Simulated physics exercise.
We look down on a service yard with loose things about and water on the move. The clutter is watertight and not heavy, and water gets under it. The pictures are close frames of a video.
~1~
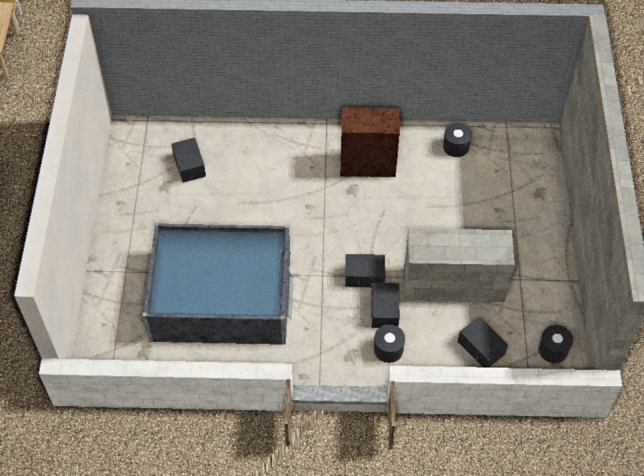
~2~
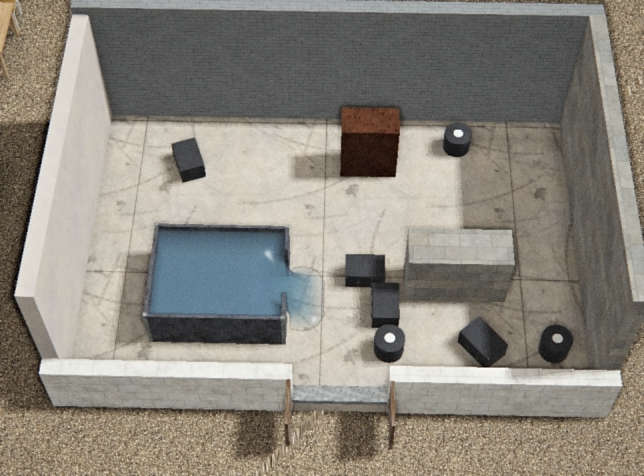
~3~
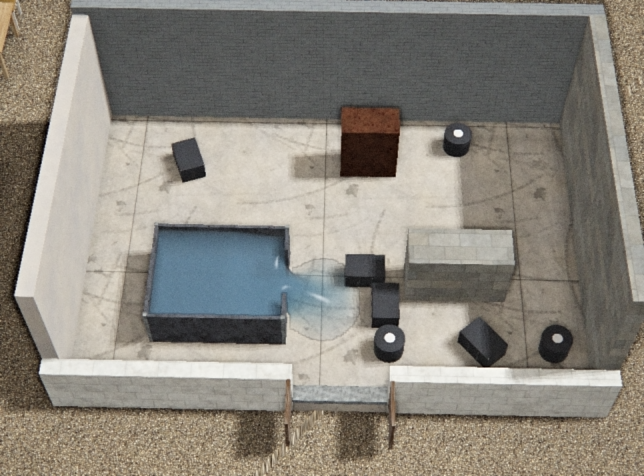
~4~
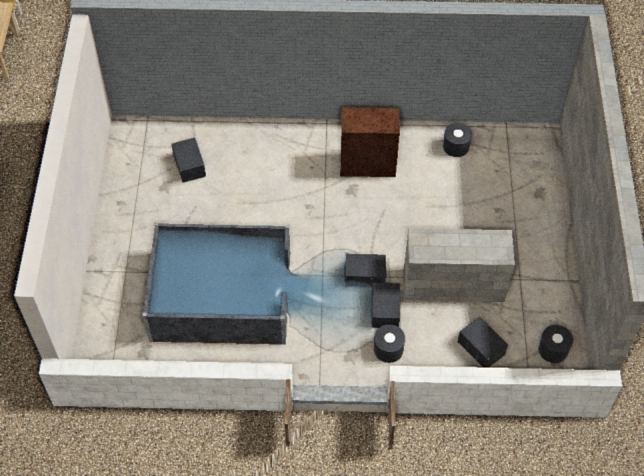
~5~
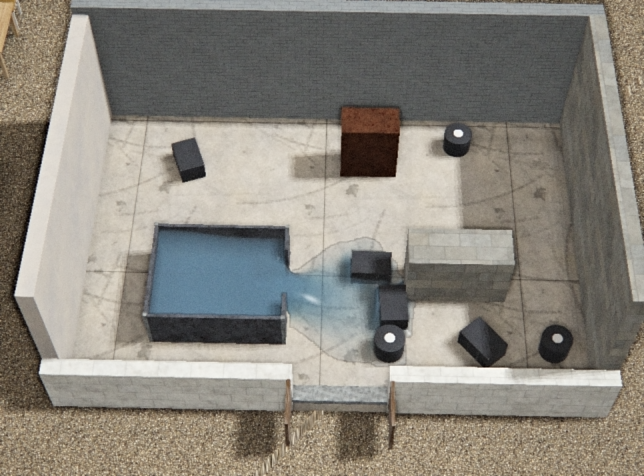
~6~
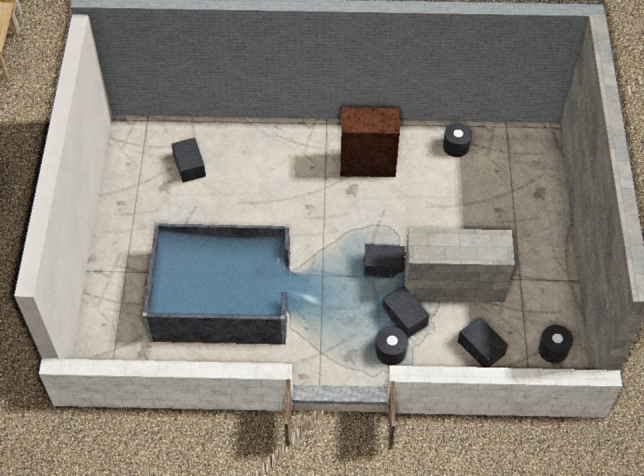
Water pours from the right side of a pool and pushes two dark crates rightward.
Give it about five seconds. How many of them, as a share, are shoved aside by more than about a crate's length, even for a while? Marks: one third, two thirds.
That comes to two thirds or above.
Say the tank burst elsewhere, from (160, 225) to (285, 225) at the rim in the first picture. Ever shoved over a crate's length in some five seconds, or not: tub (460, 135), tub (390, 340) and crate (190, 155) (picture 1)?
One after the other: Pushed that far, not that far, yes.
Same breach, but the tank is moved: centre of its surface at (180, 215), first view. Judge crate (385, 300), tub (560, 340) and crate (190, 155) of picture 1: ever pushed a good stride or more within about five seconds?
In that order: That far or more, less than that, never so far.
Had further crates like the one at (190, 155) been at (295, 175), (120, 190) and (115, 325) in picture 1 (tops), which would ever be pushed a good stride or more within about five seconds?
In turn: Short of that, short of that, never so far.
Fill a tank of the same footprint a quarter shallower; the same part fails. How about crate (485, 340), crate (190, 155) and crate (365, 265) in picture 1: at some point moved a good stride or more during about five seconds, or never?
One after the other: That far or more, not that far, pushed that far.
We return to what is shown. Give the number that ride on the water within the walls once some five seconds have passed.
5 of them.
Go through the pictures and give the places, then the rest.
A crate at (365, 265) rests on the ground; a crate at (386, 300) rests on the ground; 0 of 7 have shifted, in the first frame.
A crate at (365, 265) rests on the ground; a crate at (386, 300) rests on the ground; 0 of 7 have shifted, in the second frame.
A crate at (365, 265) rests on the ground; a crate at (386, 300) rests on the ground; 0 of 7 have shifted, in the third frame.
A crate at (366, 265) rests on the ground; a crate at (386, 300), on the bottom; 0 of 7 have shifted, in the fourth frame.
A crate at (372, 262), on the bottom, close to its start; a crate at (394, 302) rests on the ground, close to its start; 2 of 7 have shifted, in the fifth frame.
A crate at (385, 256), on the bottom, a stride from its start; a crate at (406, 307) rests on the ground, a stride from its start; 3 of 7 have shifted, in the sixth frame.
A moment on, 3 of 7 are well off their spots; 1 afloat.
Next, 4 of 7 are well off their spots; 1 afloat.
Later, 6 of 7 are well off their spots; 5 afloat.
In the end, 6 of 7 are well off their spots, and 6 have been at some point; 5 afloat.
